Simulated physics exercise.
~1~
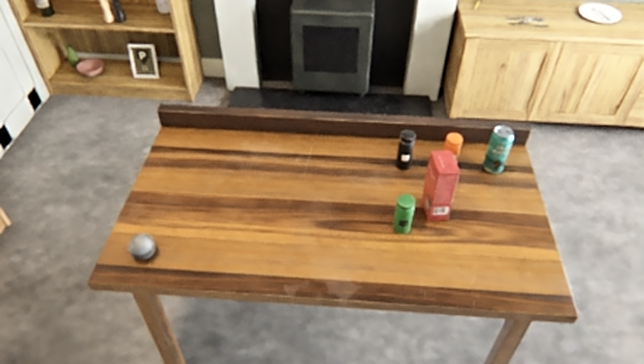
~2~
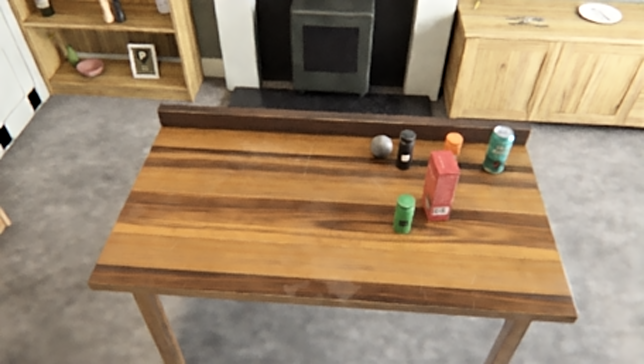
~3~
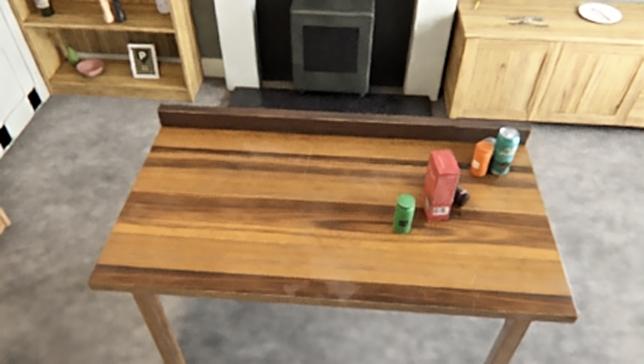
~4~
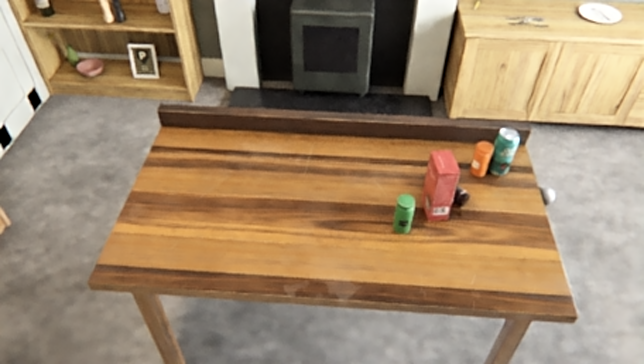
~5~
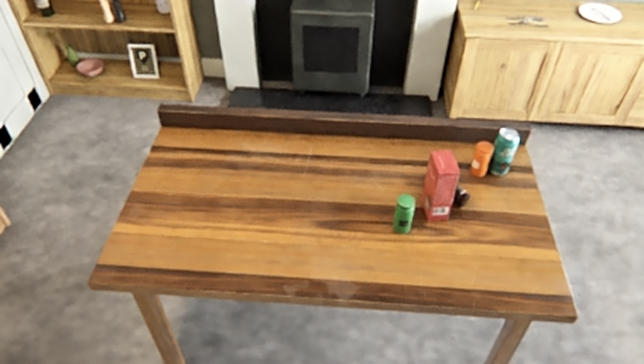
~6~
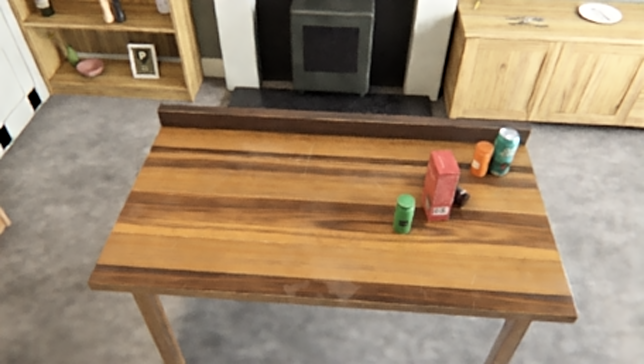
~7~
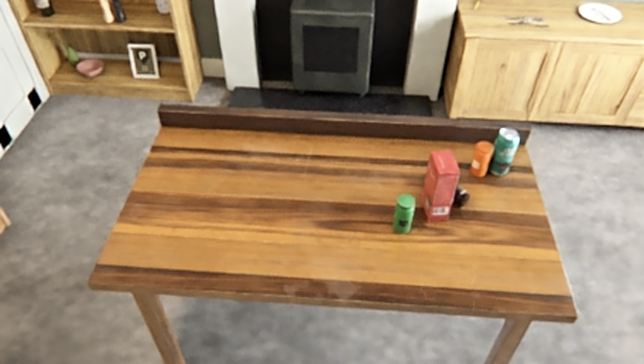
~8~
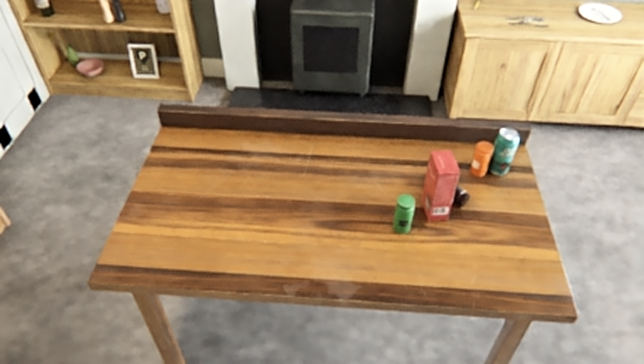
On a wooden table, a grey ball rolls right, black shaker topples, orange shaker shifts, and the ball drops off the right edge.
